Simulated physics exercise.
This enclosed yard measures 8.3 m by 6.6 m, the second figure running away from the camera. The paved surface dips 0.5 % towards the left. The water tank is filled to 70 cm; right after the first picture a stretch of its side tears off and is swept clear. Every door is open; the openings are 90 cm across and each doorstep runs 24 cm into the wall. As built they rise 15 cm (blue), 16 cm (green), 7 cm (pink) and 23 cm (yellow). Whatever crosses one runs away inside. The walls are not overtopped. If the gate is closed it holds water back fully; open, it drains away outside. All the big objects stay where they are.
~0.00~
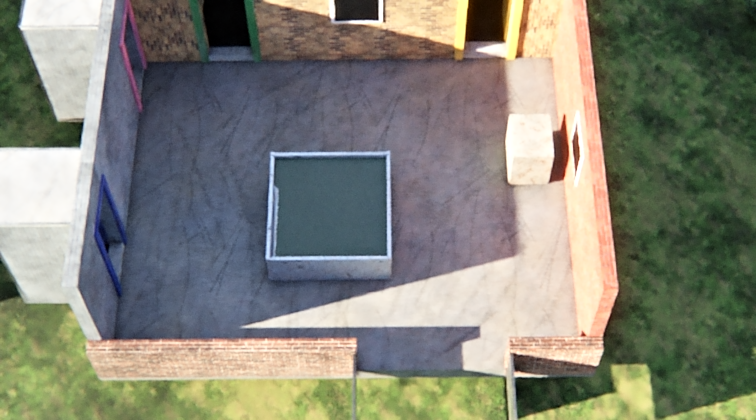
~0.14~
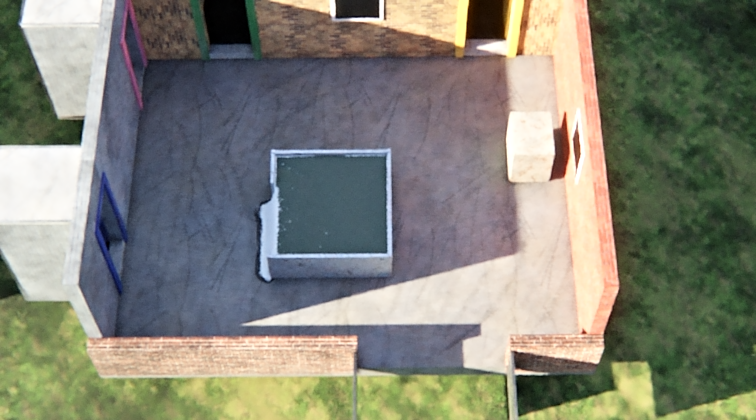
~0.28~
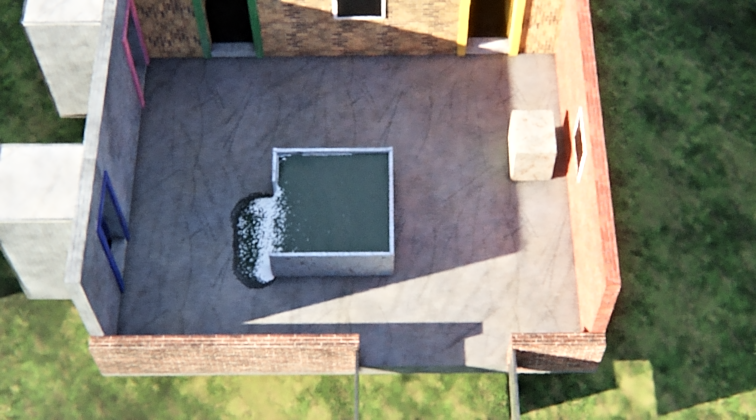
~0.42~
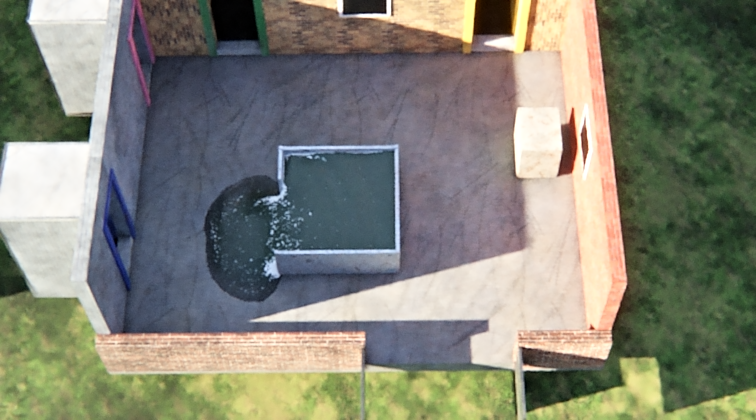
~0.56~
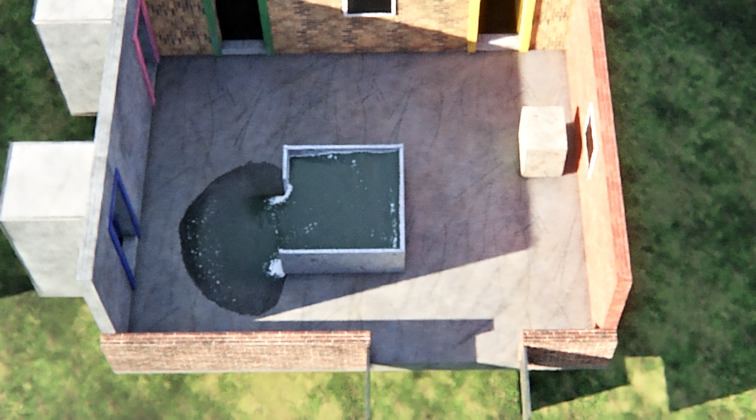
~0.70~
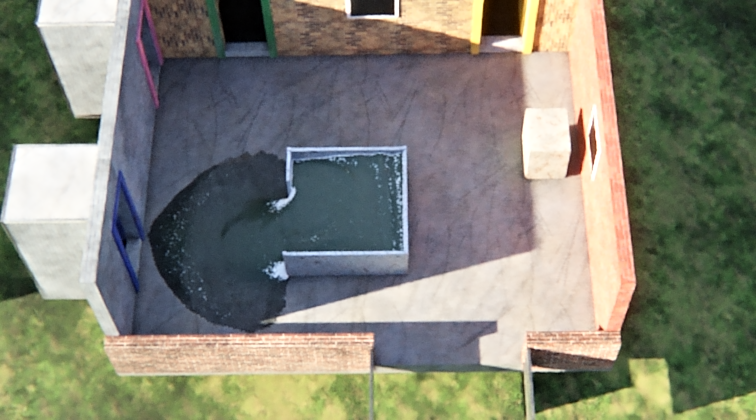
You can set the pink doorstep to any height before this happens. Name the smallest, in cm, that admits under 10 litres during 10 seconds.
About 15 cm.
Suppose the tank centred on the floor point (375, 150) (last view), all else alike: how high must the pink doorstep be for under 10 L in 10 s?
Then roughly 25 cm.
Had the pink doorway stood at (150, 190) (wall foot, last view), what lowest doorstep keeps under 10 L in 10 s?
About 25 cm.
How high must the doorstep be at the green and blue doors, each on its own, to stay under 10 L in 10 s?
Roughly 10.5 cm at green and 35 cm at blue.
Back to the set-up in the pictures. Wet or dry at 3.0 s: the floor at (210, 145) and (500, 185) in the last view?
In turn: Flooded, dry.
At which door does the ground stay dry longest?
The yellow one.
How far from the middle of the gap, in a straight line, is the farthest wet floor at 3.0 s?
About 5.0 m.
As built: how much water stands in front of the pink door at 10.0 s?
About 10.5 cm.
After 1.4 s water covers 20 % of the floor, deepest (38 cm) near (287, 246); it has not reached the pink door.
After 3.0 s water covers 30 % of the floor, deepest (34 cm) near (140, 265); 6 cm at the pink door, 0 litres in over its 7 cm doorstep.
After 10.0 s water covers 95 % of the floor; 11 cm at the pink door, 103 litres in over its 7 cm doorstep.
At the pink door as built, the water arrived by 2.0 s and peaked near 14 cm at 7.4 s.
With a doorstep of 14 cm, 16 litres would have come in within the 10 s; with 16.5 cm, 5 litres. So under 10 litres takes about 15 cm.
